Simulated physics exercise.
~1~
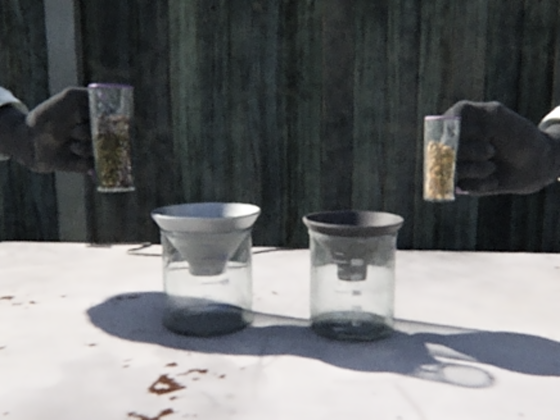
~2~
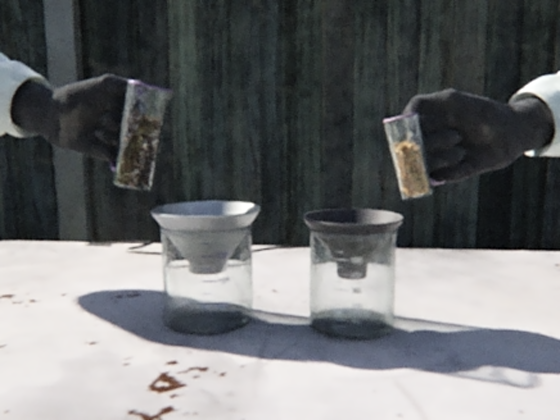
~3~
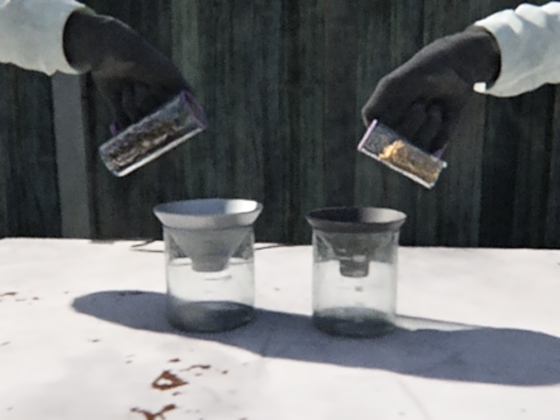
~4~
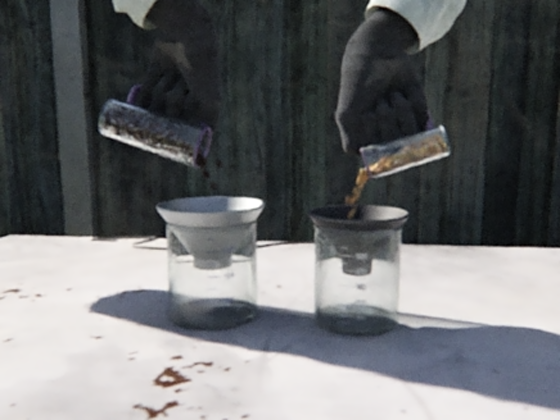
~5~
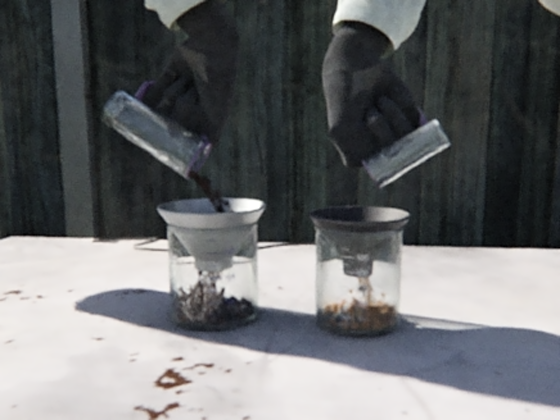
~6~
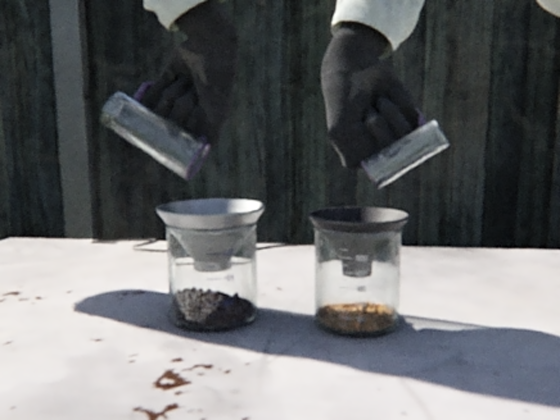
Two dark-gloved hands with pale sleeves hold clear cups above a whitish, rust-spotted surface, seen from the front against dark vertical boards by a slightly swaying camera. Below stand two clear jars, the left topped by a light grey funnel and the right by a darker one. The left cup holds dark pieces, the right one golden-tan pieces. The hands move inward and tip the cups, and the golden pieces begin spilling first. Both cups tilt further and their contents run through the funnels. Finally, both emptied cups remain tipped over, with all the pieces lying in the jars.
